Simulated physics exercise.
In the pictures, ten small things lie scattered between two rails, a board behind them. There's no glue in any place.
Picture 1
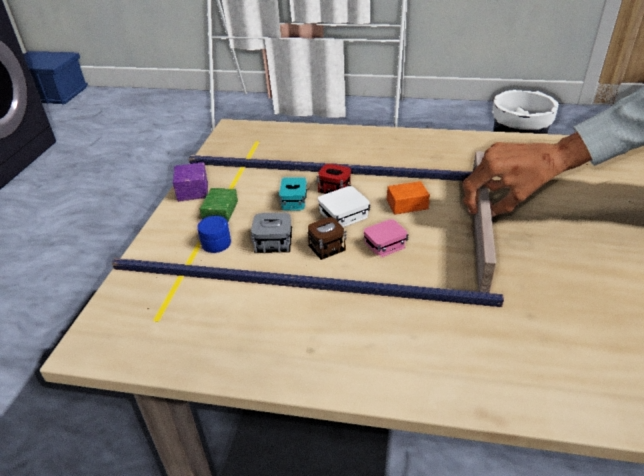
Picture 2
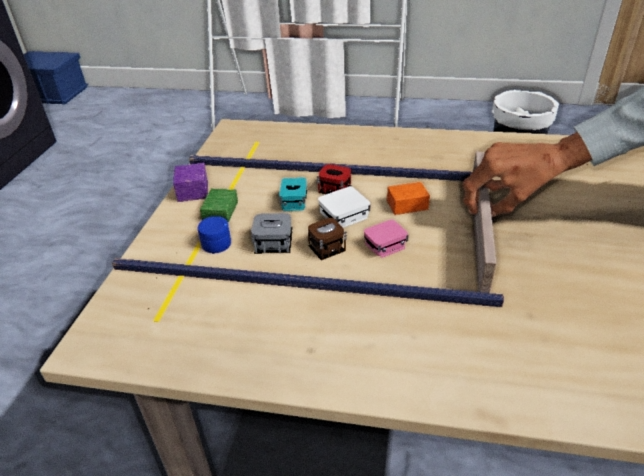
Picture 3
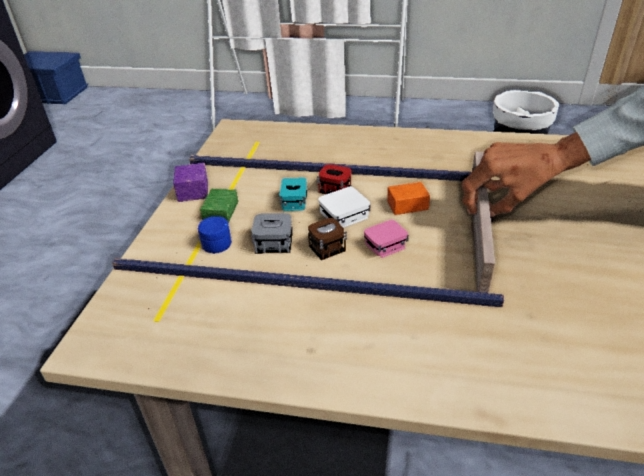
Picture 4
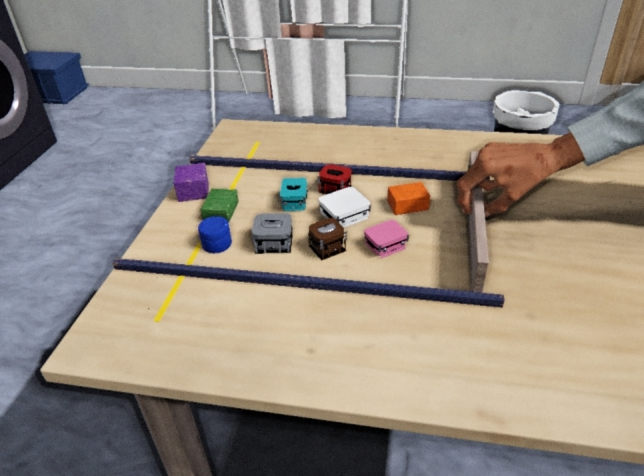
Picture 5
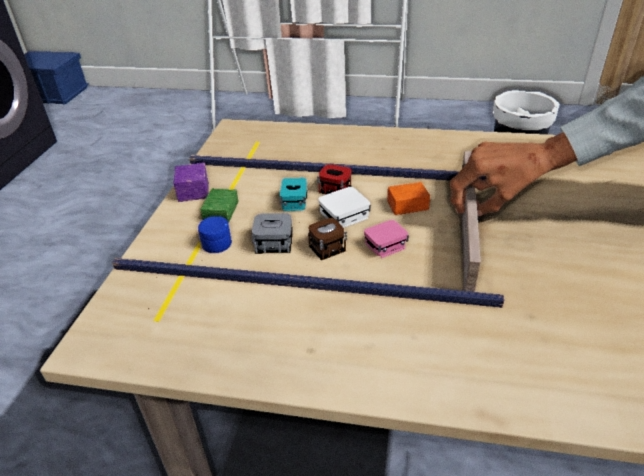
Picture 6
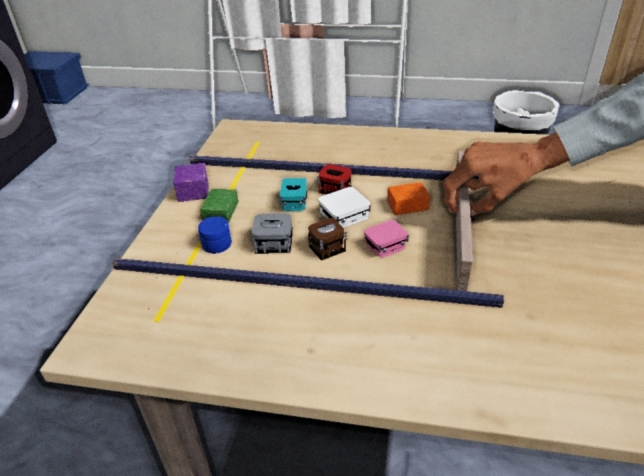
A hand gripping an upright board at the right end of two dark rails holds it nearly still at first, then slides it slightly left. Ten small colourful blocks and cases stay in place between the rails, some near a yellow tape line, with a gap still separating them from the board.
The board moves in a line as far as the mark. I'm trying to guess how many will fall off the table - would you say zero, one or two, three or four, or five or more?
I would say one or two.
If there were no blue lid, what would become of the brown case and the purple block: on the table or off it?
So the brown case is still there and the purple block goes off the edge.
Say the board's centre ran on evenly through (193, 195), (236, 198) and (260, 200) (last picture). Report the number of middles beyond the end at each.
5, 0 and 0.
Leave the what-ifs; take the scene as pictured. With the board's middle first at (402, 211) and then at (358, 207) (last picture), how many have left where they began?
Counting first: 2, next 6.
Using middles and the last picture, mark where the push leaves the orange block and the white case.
Final spots - orange block (214, 182), white case (194, 203).
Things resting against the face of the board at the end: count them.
Tally at the end: 5.
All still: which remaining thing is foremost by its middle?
That's the green block.
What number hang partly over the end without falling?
Answer: 1.
Soon after, none off yet; purple block at rest near (192, 182); green block at rest near (220, 205); blue lid at rest near (215, 235).
After that, none off yet; purple block at rest near (192, 182); green block at rest near (218, 205); blue lid displaced about its own width near (197, 234).
In the end, the number that fall off is one or two; gone, blue lid and purple block.
